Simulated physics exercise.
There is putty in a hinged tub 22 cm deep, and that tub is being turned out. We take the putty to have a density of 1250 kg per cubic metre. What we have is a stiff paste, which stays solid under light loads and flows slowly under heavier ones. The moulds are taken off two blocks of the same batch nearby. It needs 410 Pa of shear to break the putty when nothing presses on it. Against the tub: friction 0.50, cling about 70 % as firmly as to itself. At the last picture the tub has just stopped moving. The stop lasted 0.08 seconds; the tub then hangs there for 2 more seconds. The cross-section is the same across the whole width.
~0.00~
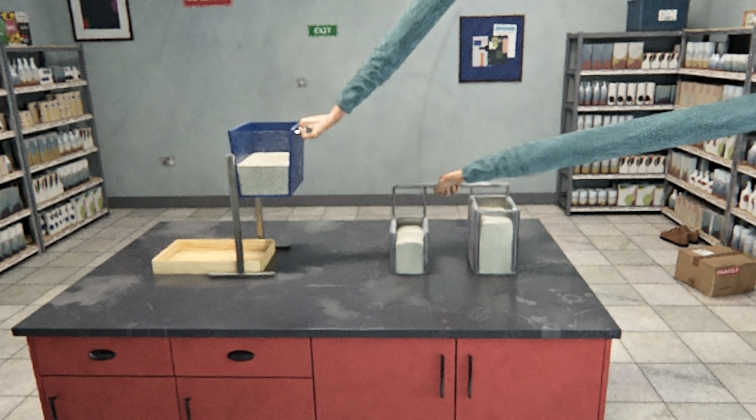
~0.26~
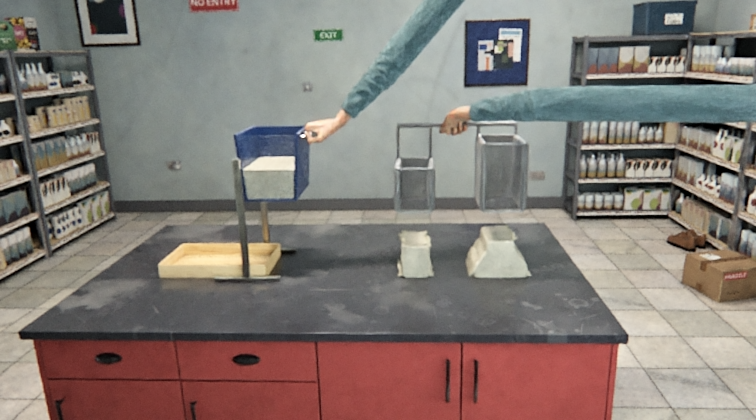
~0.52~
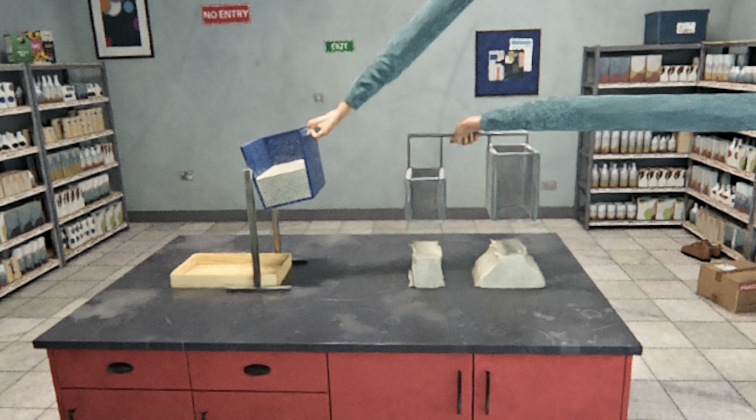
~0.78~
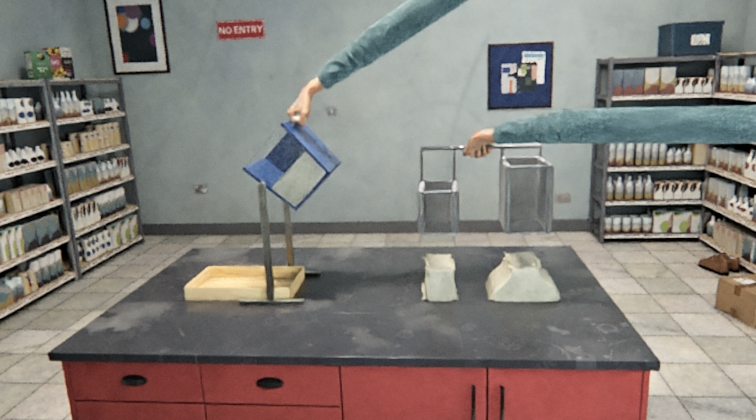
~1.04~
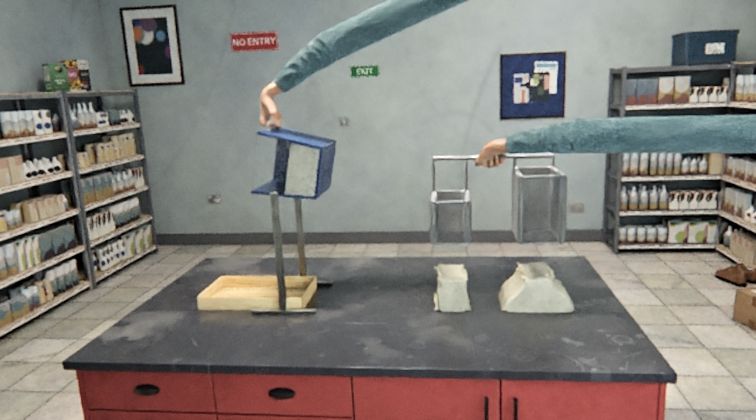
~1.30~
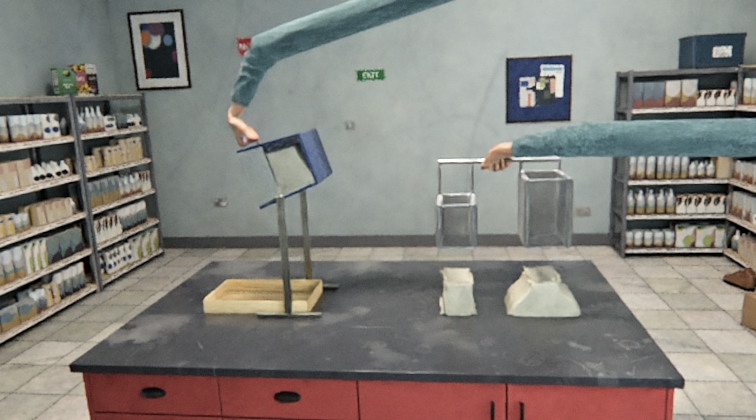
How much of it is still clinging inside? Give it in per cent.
About 0 %.
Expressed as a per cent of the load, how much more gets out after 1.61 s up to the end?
Later share of the load: Approx. 50 %.
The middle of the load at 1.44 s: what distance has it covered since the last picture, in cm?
It has moved around 7 centimetres.
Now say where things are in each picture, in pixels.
Handle-side rim at (289, 131), tilt 0 degrees; crest of the putty at (240, 165); block heights 13 cm, 20 cm (left to right), in the first picture.
Handle-side rim at (294, 135), tilt 0 degrees; crest of the putty at (246, 169); block heights 12 cm, 14 cm (left to right), in the second picture.
Handle-side rim at (298, 133), tilt 13 degrees; crest of the putty at (302, 168); block heights 12 cm, 13 cm (left to right), in the third picture.
Handle-side rim at (281, 125), tilt 46 degrees; crest of the putty at (305, 153); block heights 12 cm, 13 cm (left to right), in the fourth picture.
Handle-side rim at (257, 135), tilt 79 degrees; crest of the putty at (293, 144); block heights 12 cm, 13 cm (left to right), in the fifth picture.
Handle-side rim at (238, 153), tilt 108 degrees; crest of the putty at (291, 147); block heights 12 cm, 13 cm (left to right), in the sixth picture.
After 1.44 s, the tub is at 108 degrees and holds 100 %.
After 1.61 s, the tub is at 108 degrees and holds 49 %.
After 1.78 s, the tub is at 108 degrees and holds 16 %.
After 1.95 s, the tub is at 108 degrees and holds 0 %.
After 3.30 s, the tub is at 108 degrees and holds 0 %.
